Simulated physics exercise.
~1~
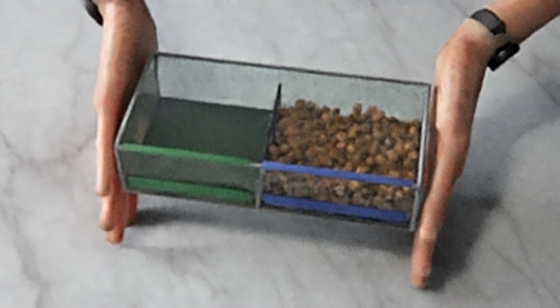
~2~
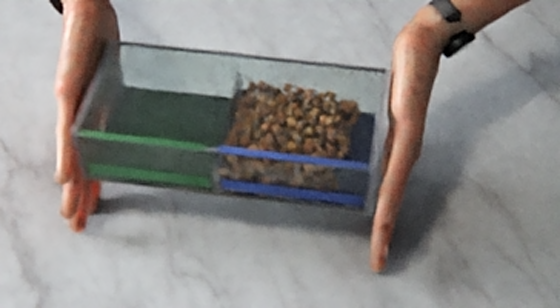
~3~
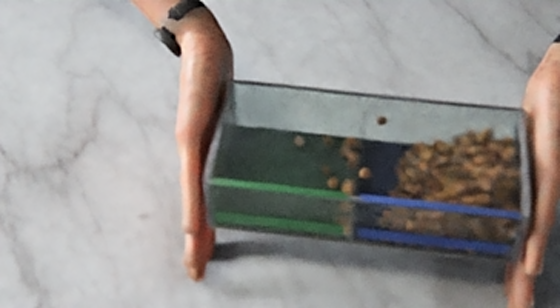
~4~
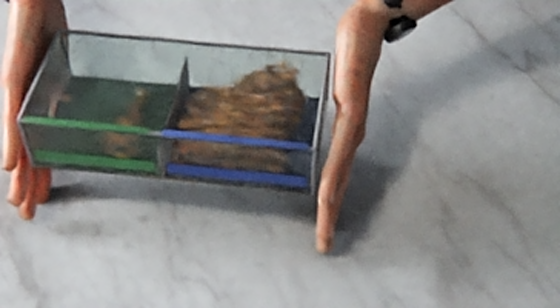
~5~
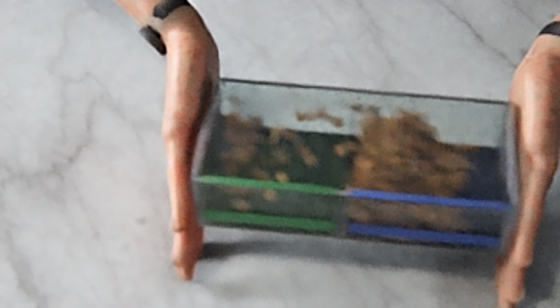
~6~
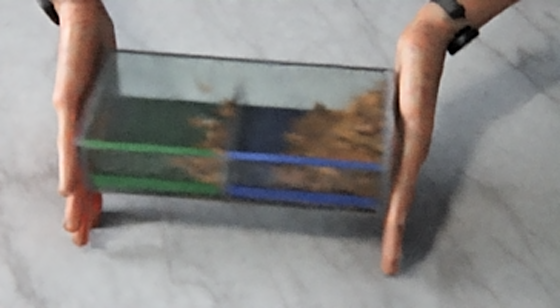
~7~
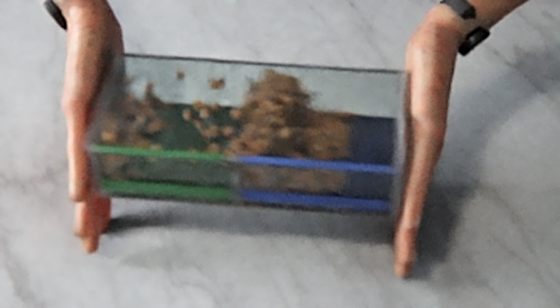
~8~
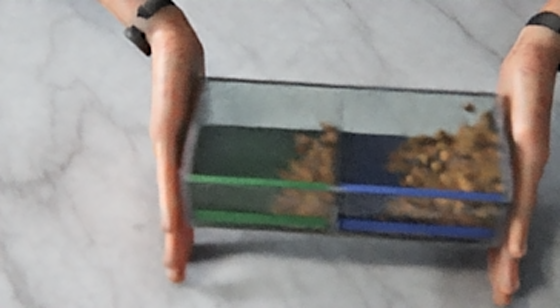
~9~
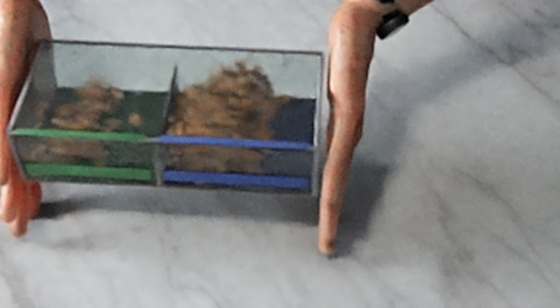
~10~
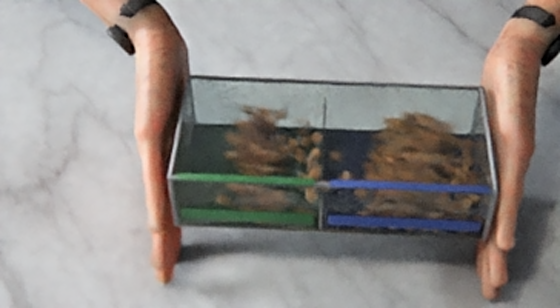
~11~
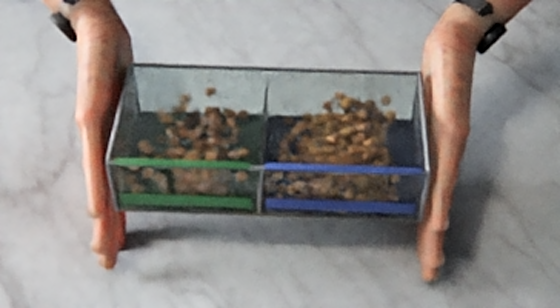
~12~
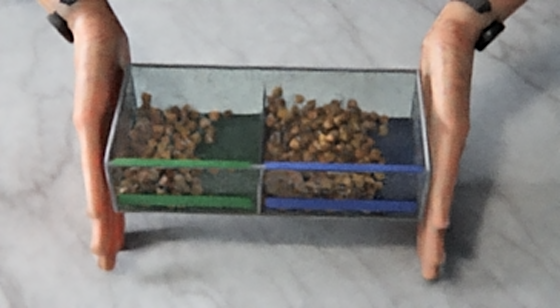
On a marble surface, hands shaking a clear divided box sideways, brown pieces spilling from blue side into green, settling in both.
